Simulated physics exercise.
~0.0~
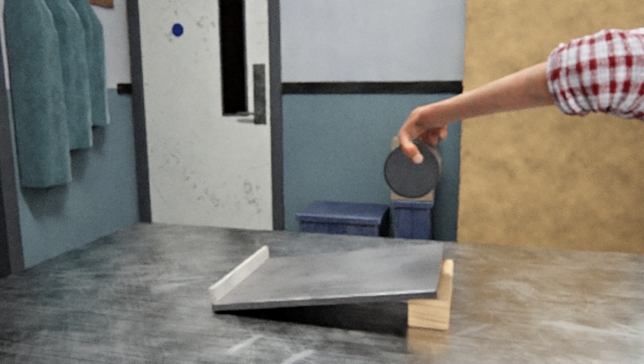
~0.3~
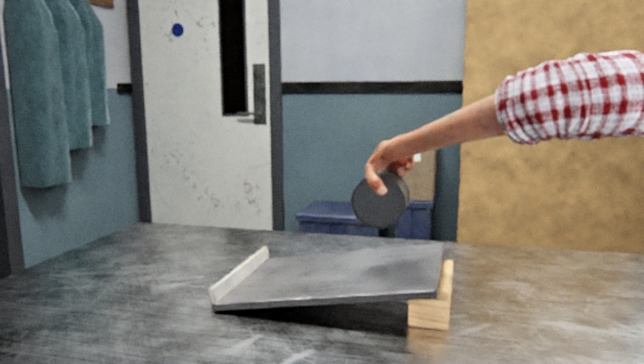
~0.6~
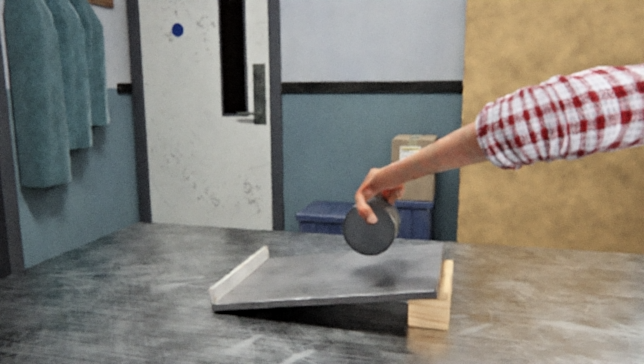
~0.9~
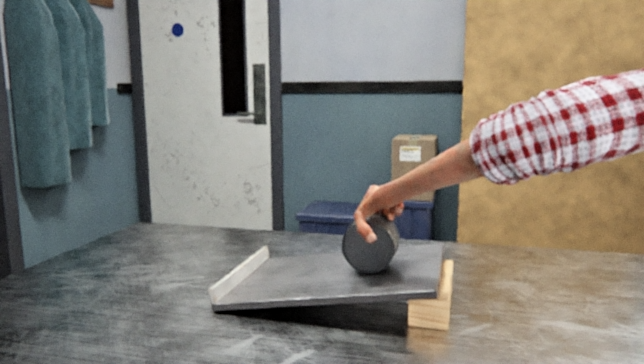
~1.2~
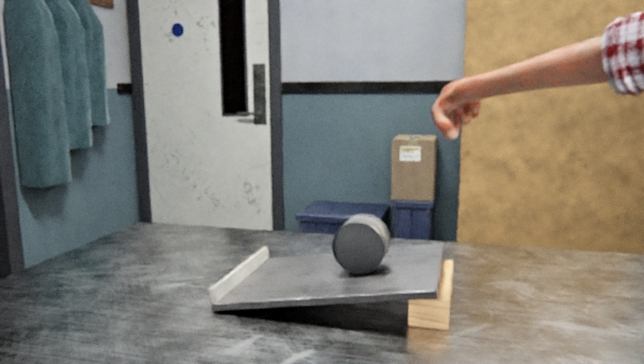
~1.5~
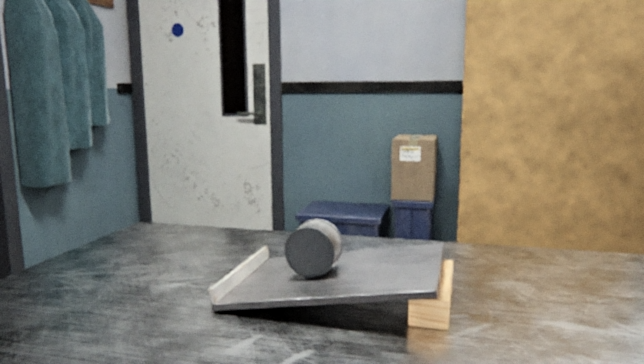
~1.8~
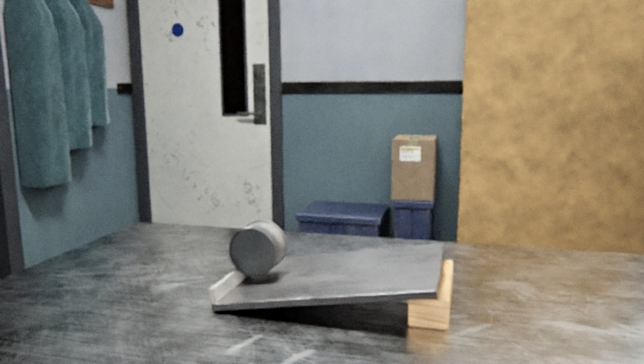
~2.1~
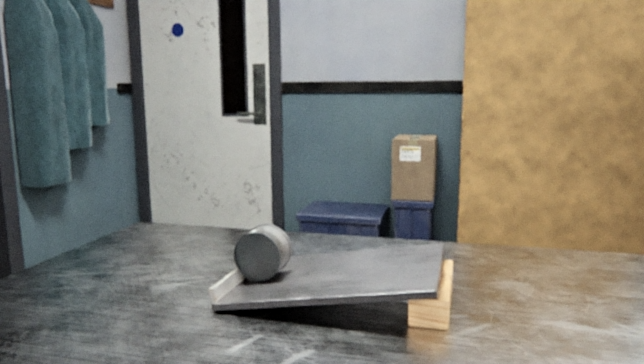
A hand in a red checked sleeve lowered a round grey tub on its side onto a sloping board propped on a wooden block, then let go, and the tub rolled left down the slope, stopping near the raised lower edge.
